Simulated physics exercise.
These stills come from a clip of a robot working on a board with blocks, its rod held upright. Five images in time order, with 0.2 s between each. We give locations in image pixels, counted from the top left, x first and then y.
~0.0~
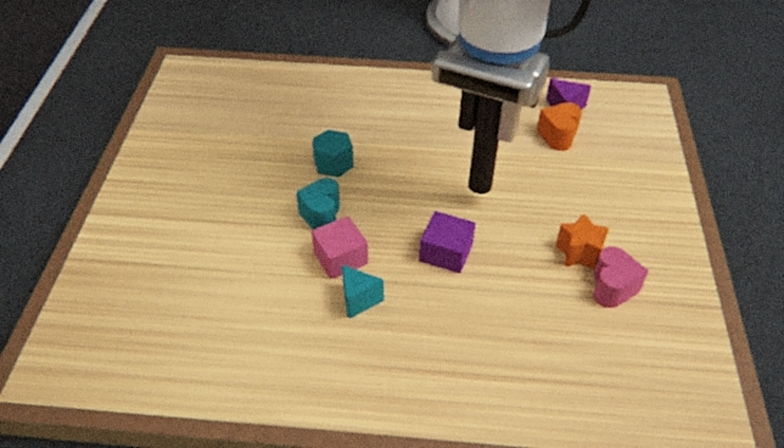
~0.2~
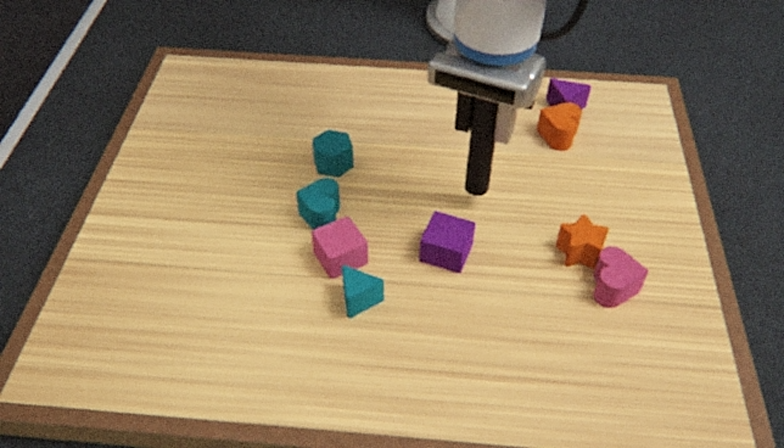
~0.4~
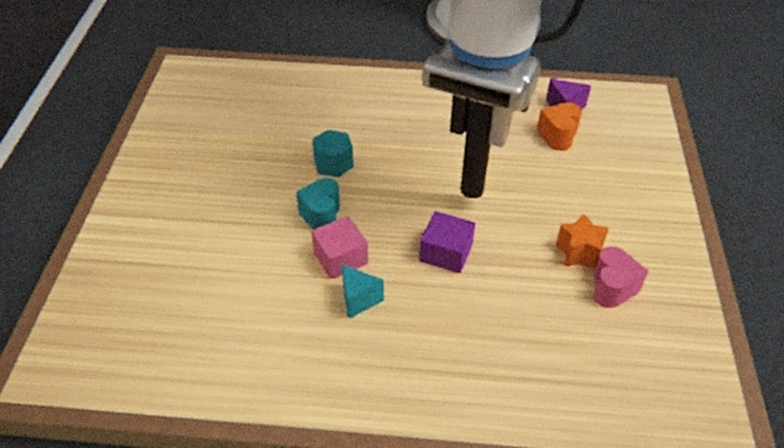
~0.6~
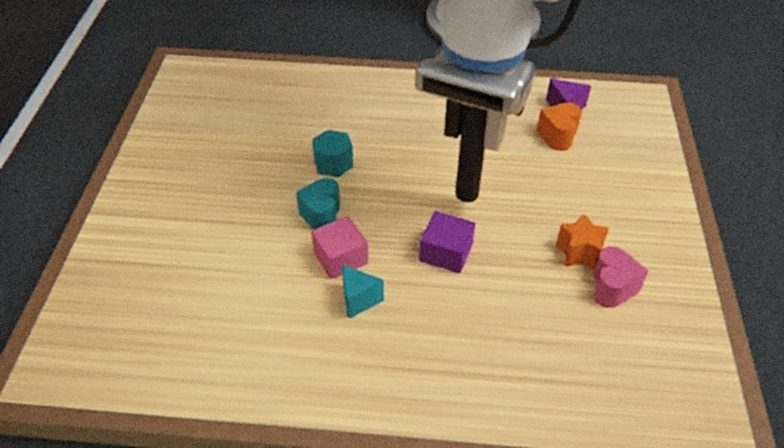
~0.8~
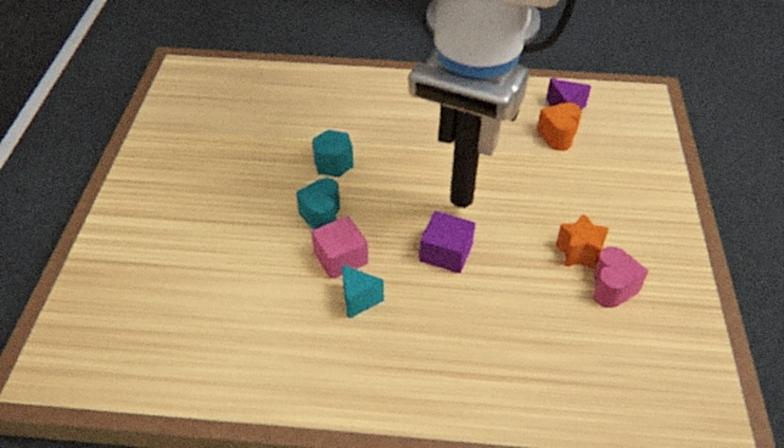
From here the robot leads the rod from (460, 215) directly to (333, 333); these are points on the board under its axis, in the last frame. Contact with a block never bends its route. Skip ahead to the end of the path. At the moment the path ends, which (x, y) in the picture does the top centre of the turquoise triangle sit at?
Its top centre lands on (304, 319).
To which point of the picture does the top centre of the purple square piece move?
If I read the scene right, the answer is (439, 260).
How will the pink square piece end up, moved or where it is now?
The pink square piece keeps its place.
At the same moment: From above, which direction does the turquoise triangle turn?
From above, the turn goes clockwise.
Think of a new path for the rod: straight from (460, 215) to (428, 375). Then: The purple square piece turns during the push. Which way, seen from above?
Seen from overhead, it turns clockwise.
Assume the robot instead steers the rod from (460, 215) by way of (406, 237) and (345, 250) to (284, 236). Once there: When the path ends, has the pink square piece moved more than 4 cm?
In short: Yes.
The first path, step by step. One third of the way, rod at (422, 237); purple square piece at (440, 255), turned 55° anticlockwise.
Two thirds of the way, rod at (379, 276); turquoise triangle at (356, 283); purple square piece at (439, 260), turned 70° anticlockwise.
At the end, rod at (332, 318); pink square piece not moved; turquoise triangle at (304, 319), turned 65° clockwise; purple square piece at (439, 260), turned 70° anticlockwise.
